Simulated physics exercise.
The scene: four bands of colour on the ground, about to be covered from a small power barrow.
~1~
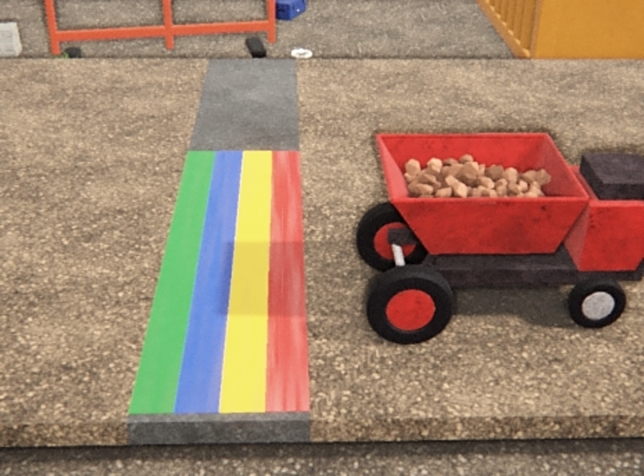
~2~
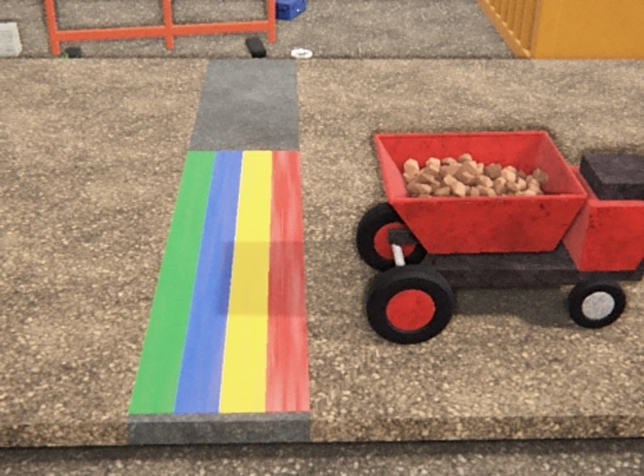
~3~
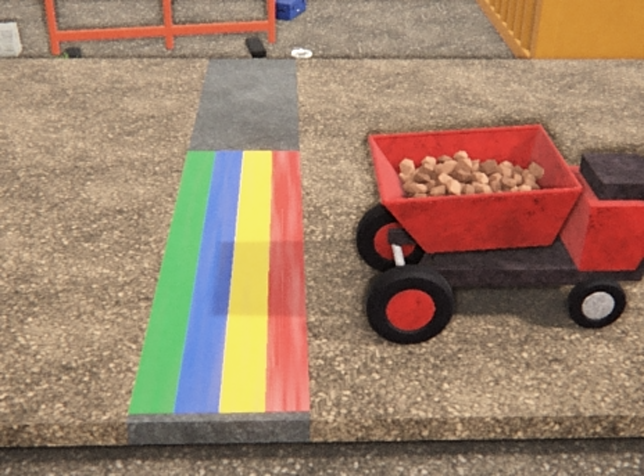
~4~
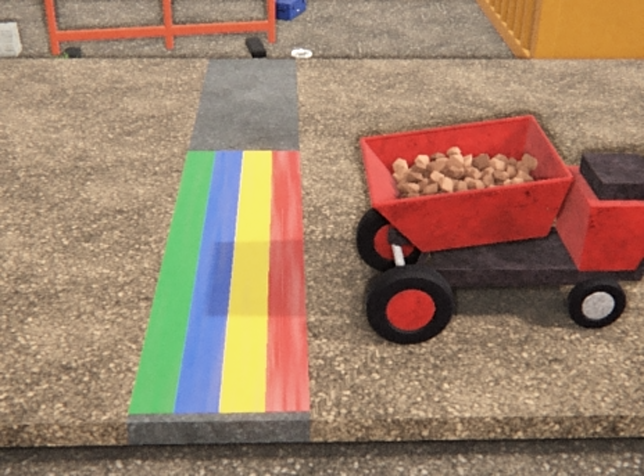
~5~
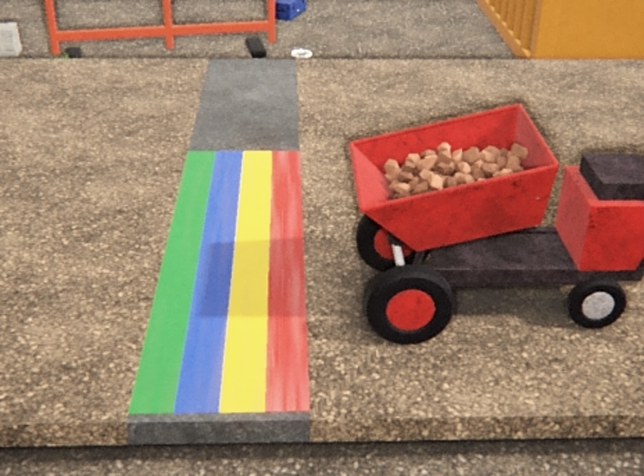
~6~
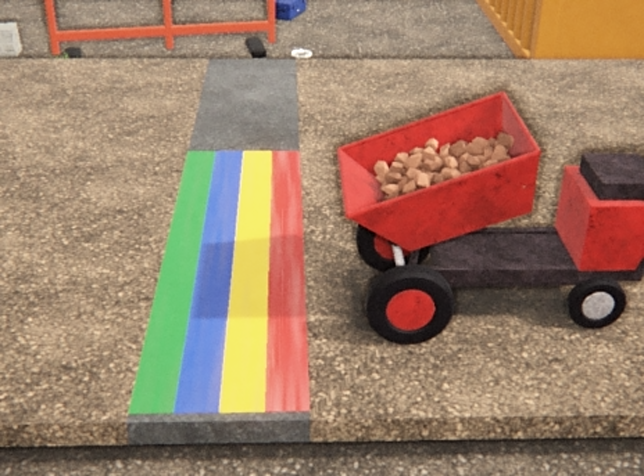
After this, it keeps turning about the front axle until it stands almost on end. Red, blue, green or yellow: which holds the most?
Most covered: The yellow band.
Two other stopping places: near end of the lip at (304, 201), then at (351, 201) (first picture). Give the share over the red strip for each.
The first gives 0 %, the second 0 %.
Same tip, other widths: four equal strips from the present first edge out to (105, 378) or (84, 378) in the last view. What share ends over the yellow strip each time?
Near 40 % and 40 %.
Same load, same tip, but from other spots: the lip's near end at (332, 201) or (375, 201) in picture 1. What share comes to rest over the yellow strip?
About 0 and 40 per cent.
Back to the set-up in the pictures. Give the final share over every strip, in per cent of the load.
About: Red strip 20, yellow strip 35, blue strip 20, green strip 10 per cent.
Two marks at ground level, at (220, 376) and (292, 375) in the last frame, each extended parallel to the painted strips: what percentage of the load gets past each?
Roughly 30 per cent, and 80 per cent.
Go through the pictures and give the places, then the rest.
Lip of the skip at (393, 201), level; top of the load at (468, 179), lumps of rubble; red strip at (287, 371); yellow strip at (244, 371); blue strip at (202, 372); green strip at (159, 372), in the first picture.
Lip of the skip at (391, 201), level; top of the load at (466, 178), in the second picture.
Lip of the skip at (384, 203), tipped barely; top of the load at (495, 181), in the third picture.
Lip of the skip at (375, 205), tipped a little; top of the load at (489, 175), in the fourth picture.
Lip of the skip at (362, 210), tipped a little; top of the load at (495, 170), in the fifth picture.
Lip of the skip at (348, 216), tipped clearly; top of the load at (482, 161); red strip at (287, 371); yellow strip at (244, 371); blue strip at (202, 372); green strip at (159, 372), in the sixth picture.
Soon after the last picture, skip tipped steeply; all in the skip.
A little later, skip tipped right over; most in the skip; a small part over the red strip; a small part over the yellow strip; a stray few over the blue strip.
Later still, skip tipped right over; about a quarter in the skip; a small part over the red strip; about a third over the yellow strip; about a quarter over the blue strip; a small part over the green strip; a stray few off the paint.
At rest, skip tipped right over; a small part in the skip; about a quarter over the red strip; about a third over the yellow strip; about a quarter over the blue strip; a small part over the green strip; a stray few off the paint.
